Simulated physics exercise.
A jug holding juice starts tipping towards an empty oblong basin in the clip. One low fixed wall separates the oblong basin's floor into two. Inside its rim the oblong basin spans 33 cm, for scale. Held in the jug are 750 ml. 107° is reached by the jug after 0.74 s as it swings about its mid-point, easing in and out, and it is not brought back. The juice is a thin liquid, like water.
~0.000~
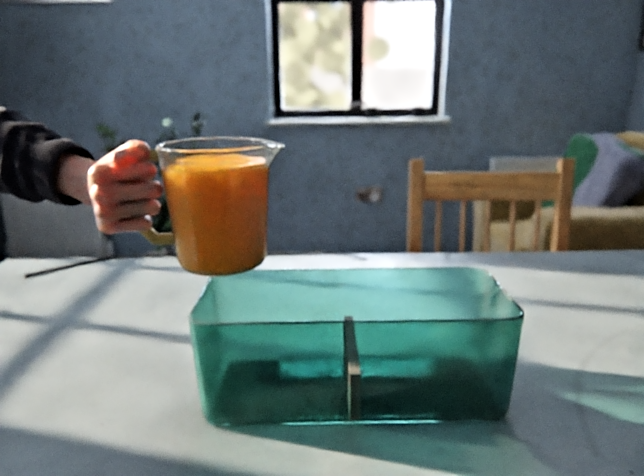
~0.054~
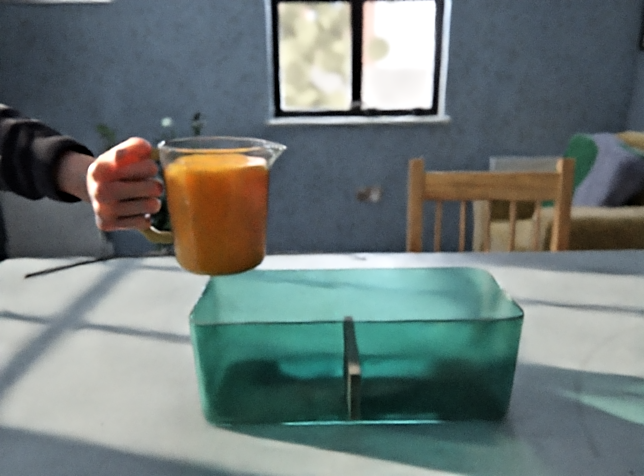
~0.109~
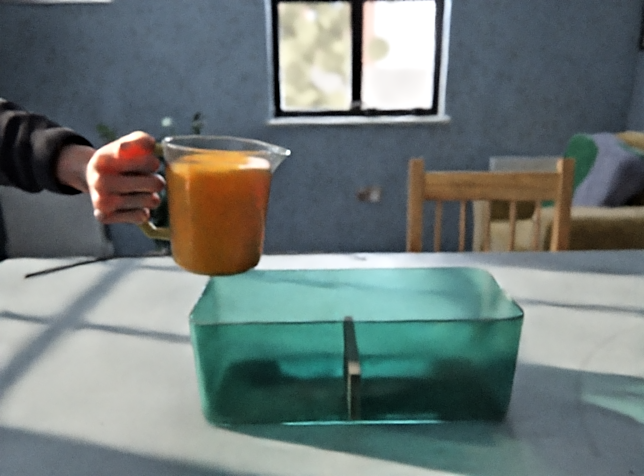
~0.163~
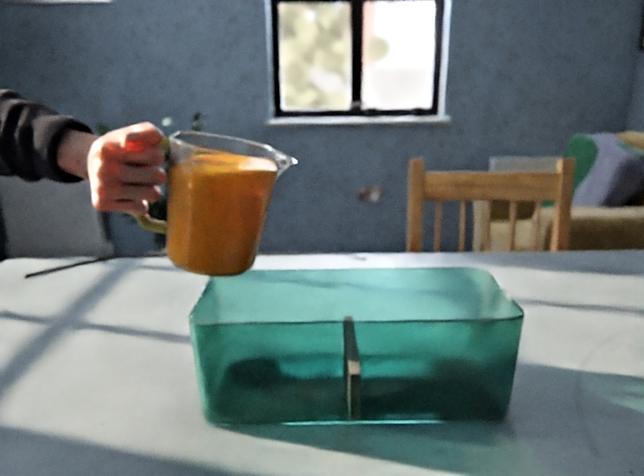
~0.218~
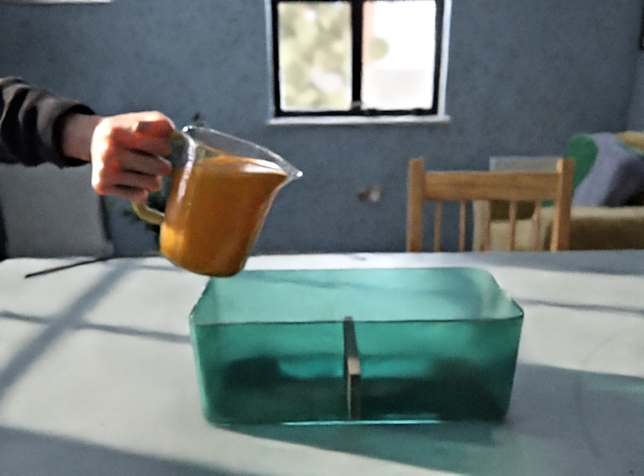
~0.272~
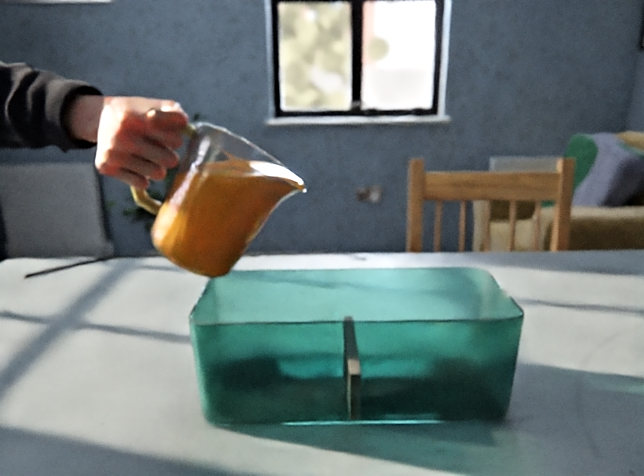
A hand held a glass jug of orange juice above an empty green oblong basin on a table, then gradually tilted it to the right until the juice reached the spout.
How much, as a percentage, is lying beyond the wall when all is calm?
Around 23 per cent lies beyond the wall.
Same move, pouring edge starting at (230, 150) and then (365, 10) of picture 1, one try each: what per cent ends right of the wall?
Try 1: Approx. 5 %; try 2: Approx. 85 %.
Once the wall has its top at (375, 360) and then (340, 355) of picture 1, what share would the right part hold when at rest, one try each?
In order, 10 and 55 per cent.
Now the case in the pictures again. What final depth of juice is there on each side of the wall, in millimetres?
Left part: About 28 mm; right part: About 8 mm.
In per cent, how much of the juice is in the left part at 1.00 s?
Left share: Approx. 74 %.
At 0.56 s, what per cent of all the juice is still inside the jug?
Around 58 percent.
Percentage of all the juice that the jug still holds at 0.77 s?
Close to 12 percent of the total.
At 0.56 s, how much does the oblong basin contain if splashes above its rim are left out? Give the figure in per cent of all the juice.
About 24 per cent.
Then, 0.56 s in, the tilt is 92° and 58 per cent is still to pour, 10 is left of the wall and 15 right of it.
Then, 0.77 s in, the tilt is 107° and 13 per cent is still to pour, 58 is left of the wall and 22 right of it.
Then, 1.00 s in, the tilt is 107° and 1 per cent is still to pour, 74 is left of the wall and 22 right of it.
Then, 1.24 s in, the tilt is 107° and 0 per cent is still to pour, 76 is left of the wall and 23 right of it.
Finally, 76 per cent lies left of the wall, 23 right of it and 1 outside.
